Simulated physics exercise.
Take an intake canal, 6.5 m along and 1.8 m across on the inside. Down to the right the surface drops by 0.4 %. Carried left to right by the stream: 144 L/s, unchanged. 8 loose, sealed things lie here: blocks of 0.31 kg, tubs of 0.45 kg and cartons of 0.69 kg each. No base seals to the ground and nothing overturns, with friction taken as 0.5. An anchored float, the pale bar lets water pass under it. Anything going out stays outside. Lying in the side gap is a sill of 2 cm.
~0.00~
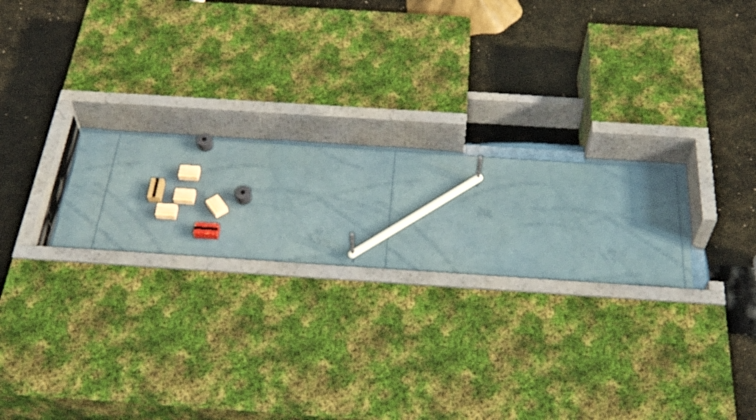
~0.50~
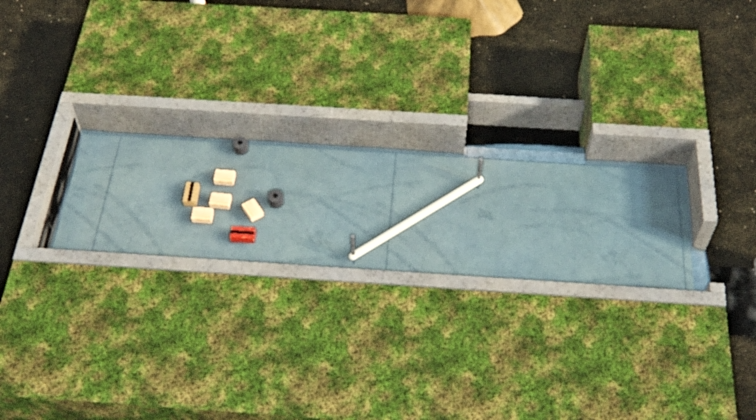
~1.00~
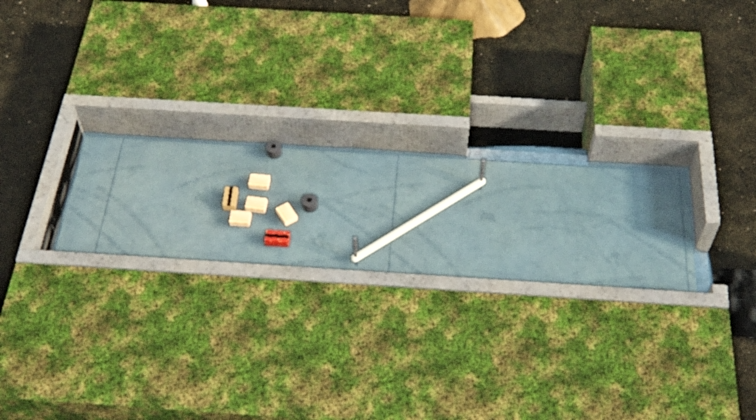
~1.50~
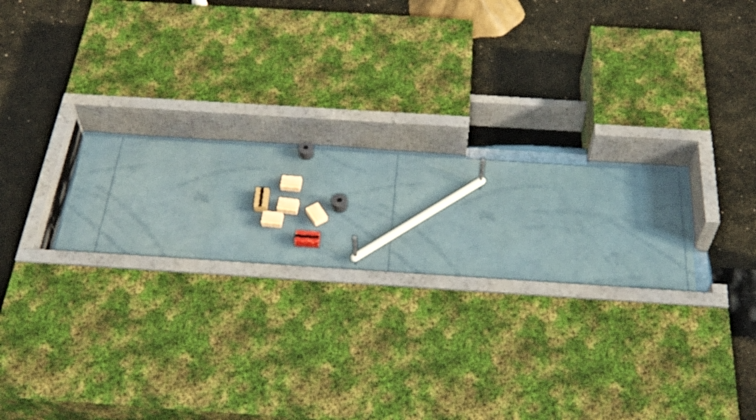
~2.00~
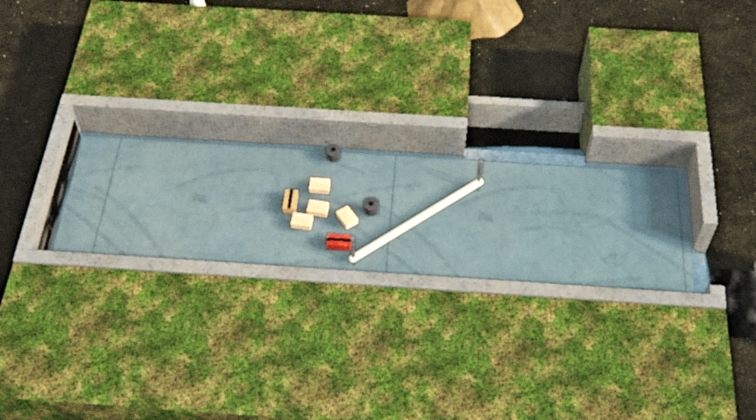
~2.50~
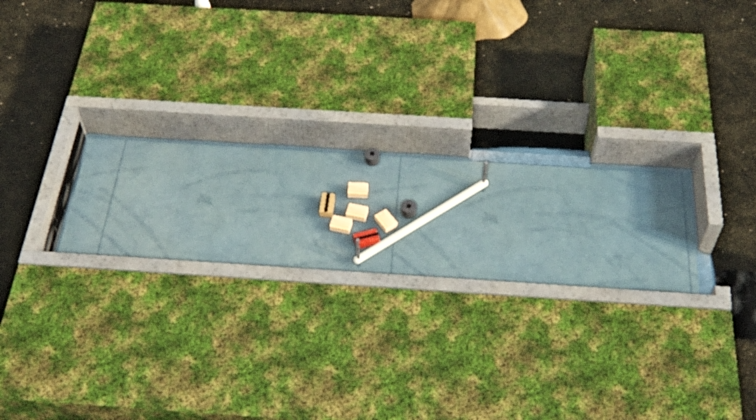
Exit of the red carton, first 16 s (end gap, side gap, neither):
Exit: Side gap.
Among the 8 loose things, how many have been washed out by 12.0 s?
It comes to 8.
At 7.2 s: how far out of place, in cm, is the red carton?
250 cm, give or take.
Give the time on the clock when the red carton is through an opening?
It should be at around 9.0 seconds.
After 3.5 s the red carton is near (390, 225), 1.8 m from its start, afloat; 0 of 8 are out; 8 afloat.
After 7.2 s the red carton is near (449, 190), 2.5 m from its start, afloat; 7 of 8 are out; 1 afloat.
After 12.0 s the red carton has gone out by the side gap; 8 of 8 are out; 0 afloat.
After 16.0 s the red carton has gone out by the side gap; 8 of 8 are out; 0 afloat.
